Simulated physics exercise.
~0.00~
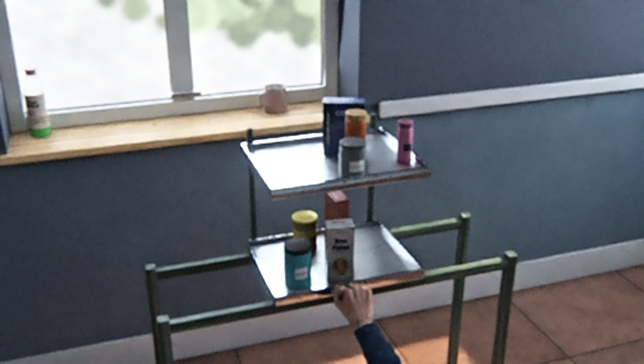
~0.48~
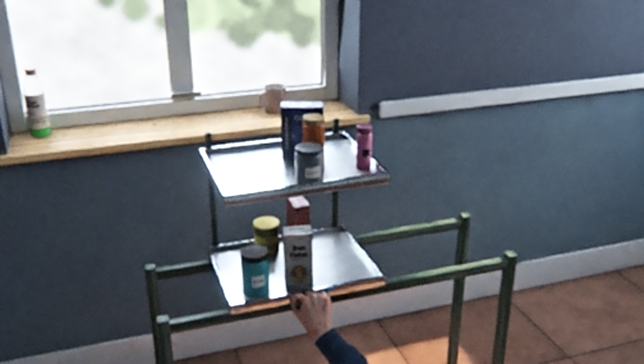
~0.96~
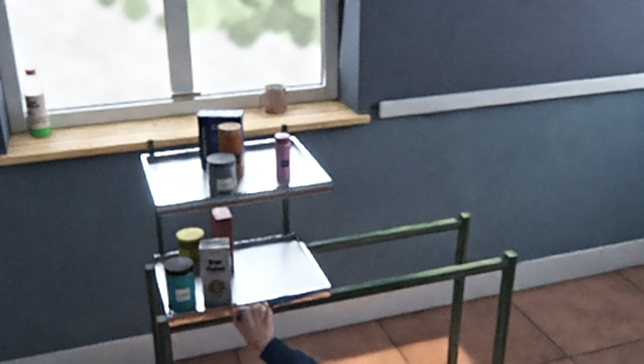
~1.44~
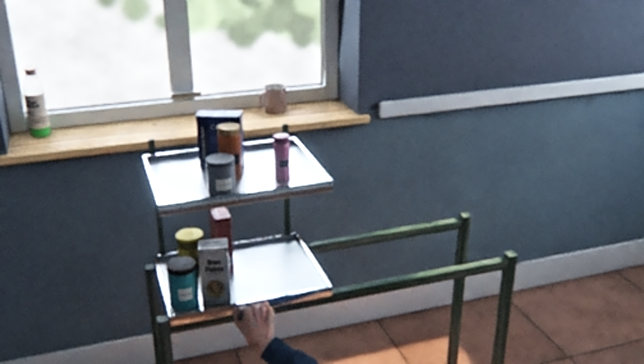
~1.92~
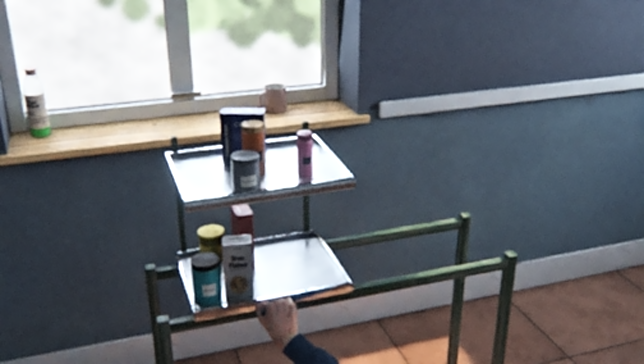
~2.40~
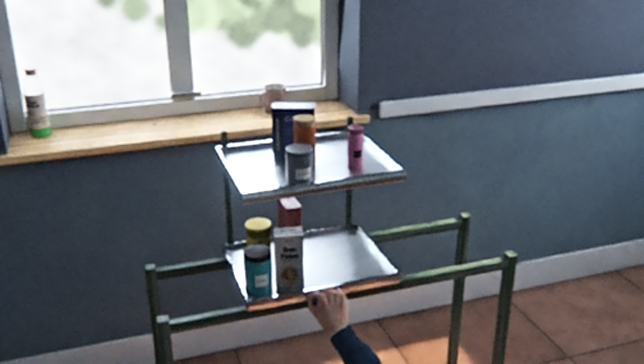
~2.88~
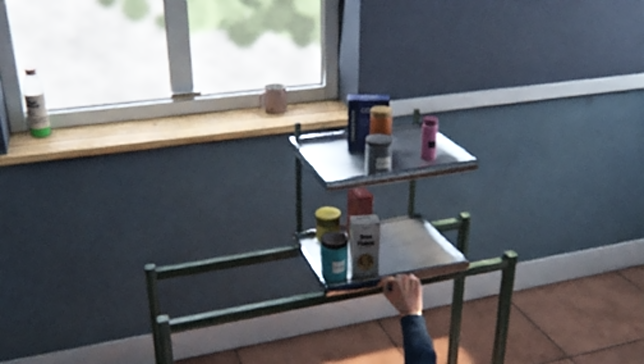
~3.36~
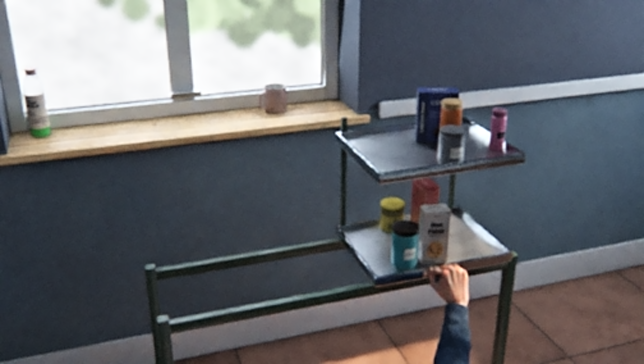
A hand in a dark sleeve grips the front edge of a two-level metal tray on green rails, seen from slightly above in a blue-walled room with a bright window and tiled floor. The upper level holds a blue packet, an orange jar, a grey jar and a pink shaker; the lower holds a yellow tin, a turquoise jar, a white carton and a red packet. The hand slides the tray left to the end of the rails, where it pauses. It then pushes the tray right to the far end, with everything still upright aboard.
